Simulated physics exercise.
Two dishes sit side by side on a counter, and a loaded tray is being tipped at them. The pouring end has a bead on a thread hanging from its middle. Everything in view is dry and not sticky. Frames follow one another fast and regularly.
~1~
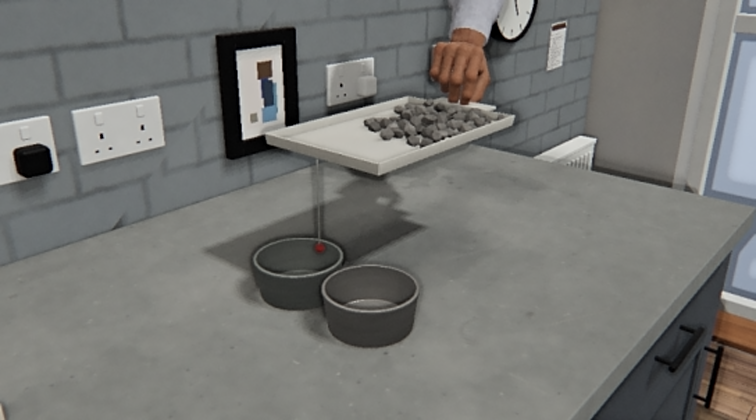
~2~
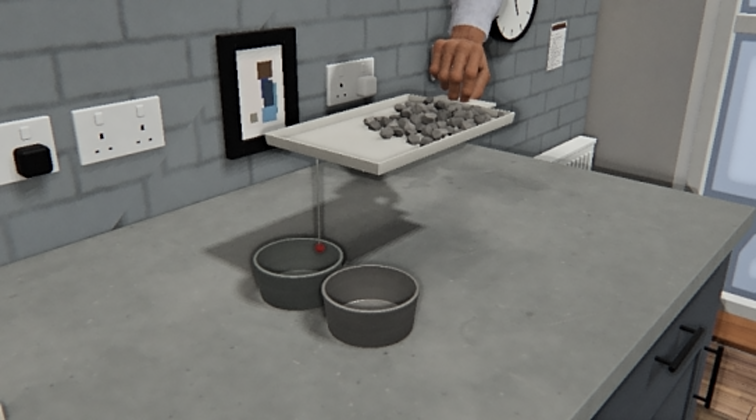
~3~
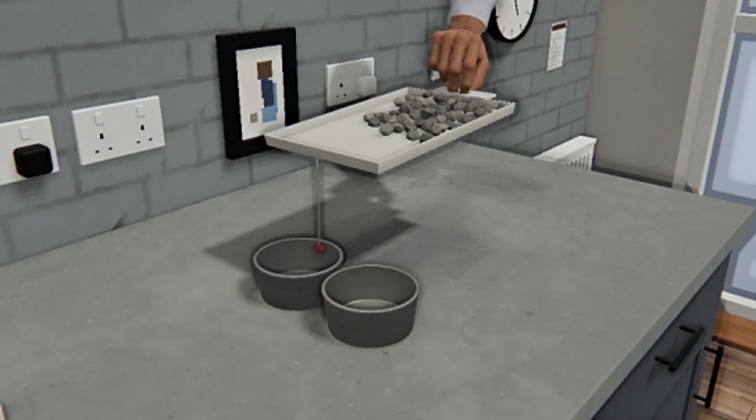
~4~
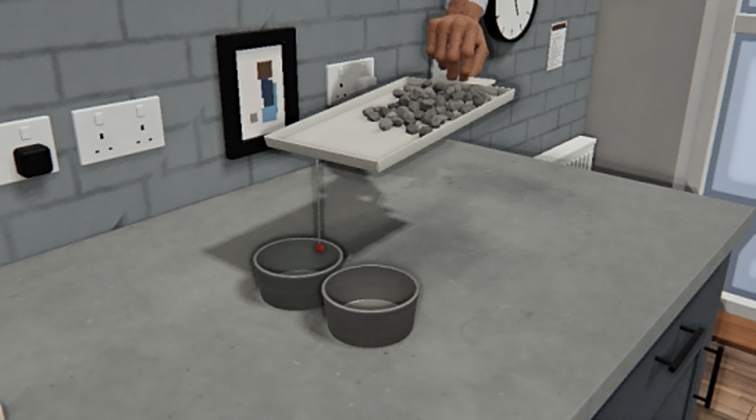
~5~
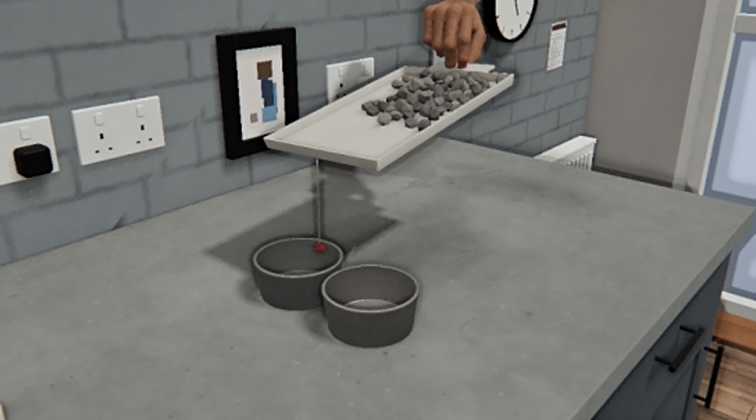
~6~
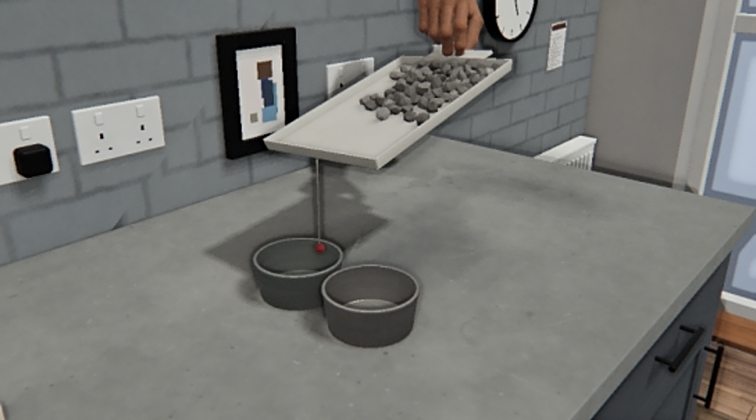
A pale rectangular tray scattered with grey lumps of gravel is held by a hand above a grey kitchen counter, seen from slightly above by a still camera. Two dark round dishes sit side by side below, a red bead hanging on a thread near the left one, with sockets, a framed picture and a clock behind. The hand gradually raises the tray's far end, steepening its slope, while the gravel stays bunched there.
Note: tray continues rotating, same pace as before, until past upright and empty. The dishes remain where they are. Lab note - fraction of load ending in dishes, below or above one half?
Well, most of the load misses the dishes, as it turns out.
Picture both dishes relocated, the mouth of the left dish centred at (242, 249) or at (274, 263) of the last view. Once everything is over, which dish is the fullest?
In the first try it's the one on the left, and in the second it's the one on the left.
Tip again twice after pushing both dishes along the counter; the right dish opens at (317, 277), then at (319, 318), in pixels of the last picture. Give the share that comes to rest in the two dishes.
Respectively 80 % and 20 %.
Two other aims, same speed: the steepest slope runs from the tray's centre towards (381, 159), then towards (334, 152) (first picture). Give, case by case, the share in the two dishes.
Somewhere close to 80 % the first time, 40 % the second.
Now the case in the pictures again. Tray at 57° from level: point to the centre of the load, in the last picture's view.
Near the pixel (300, 132).
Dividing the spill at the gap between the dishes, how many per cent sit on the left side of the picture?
Left share: Close to 100 %.
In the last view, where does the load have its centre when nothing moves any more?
The centre comes to rest close to (255, 300).
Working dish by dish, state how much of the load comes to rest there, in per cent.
Final split: Left dish some 30 per cent, right dish some 0 per cent.
Soon after the last picture, tray tipped steeply; most on the tray; a small part in the air.
A little later, tray tipped right over; about a third on the tray; a small part in the left dish; about half outside both; a stray few in the air.
Later still, tray tipped past a quarter turn; about a third in the left dish; about two thirds outside both.
At rest, tray tipped past a quarter turn; none in the right dish; about a third in the left dish; about two thirds outside both.
